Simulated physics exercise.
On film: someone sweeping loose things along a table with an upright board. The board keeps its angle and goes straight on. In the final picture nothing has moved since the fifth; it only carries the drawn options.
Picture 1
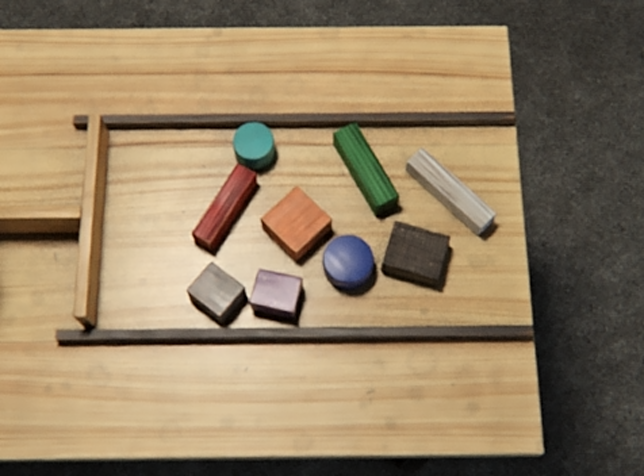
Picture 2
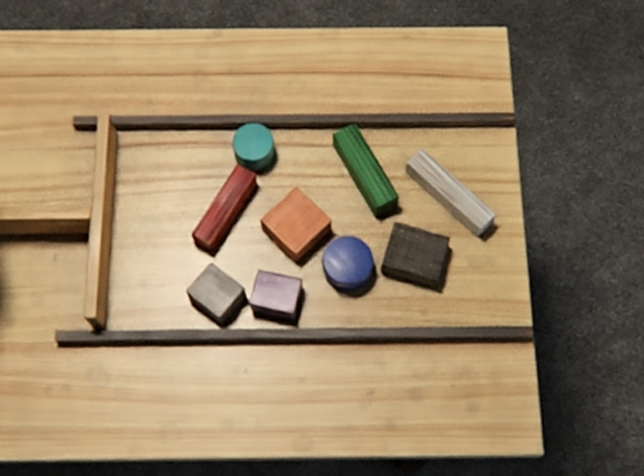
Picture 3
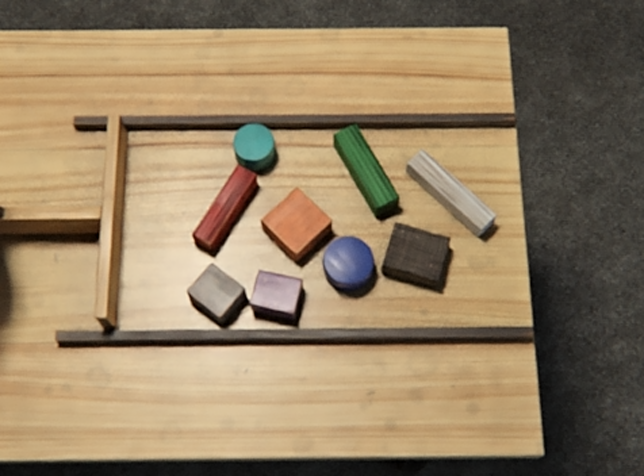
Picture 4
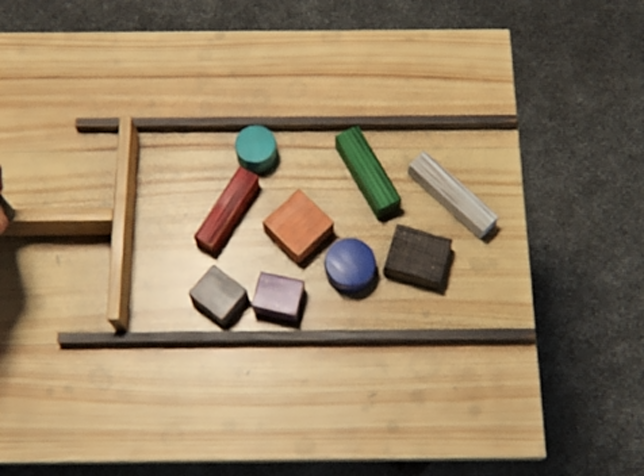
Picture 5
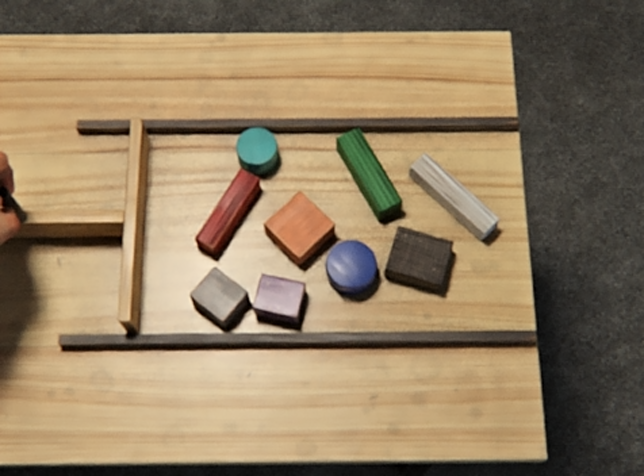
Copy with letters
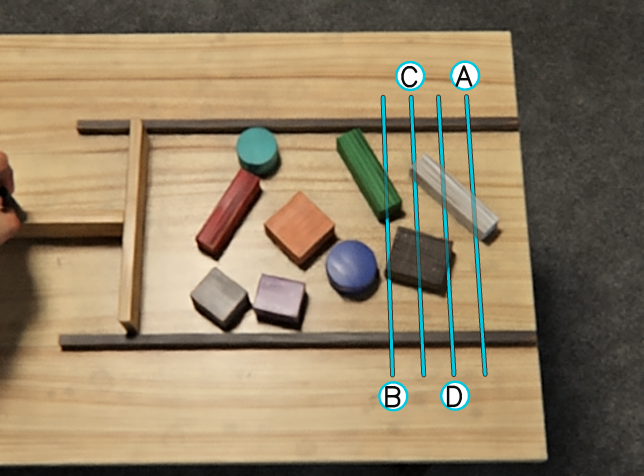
Upright wooden board sliding right between dark rails, a hand coming into view behind it, the coloured blocks, sticks and tins unmoved.
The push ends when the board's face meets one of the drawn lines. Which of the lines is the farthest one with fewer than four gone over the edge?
Stop at D.
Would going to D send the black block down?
By then, yes.
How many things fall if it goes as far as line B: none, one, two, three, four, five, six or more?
The count is none.
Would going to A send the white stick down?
By then, yes.
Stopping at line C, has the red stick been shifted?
Yes.
On the marked copy, A at (475, 228); B at (388, 229); C at (417, 229); D at (446, 229).
Taking D. A third of the way, board (243, 215); turquoise tin (274, 151); purple block (322, 302).
Two thirds of the way, board (356, 214); black block (495, 245); white stick (485, 182).
When it is over, board (445, 213); black block over the edge; white stick over the edge; two fallen.
As for the rest, A drops six; B is within the limit but short; C is within the limit but short.
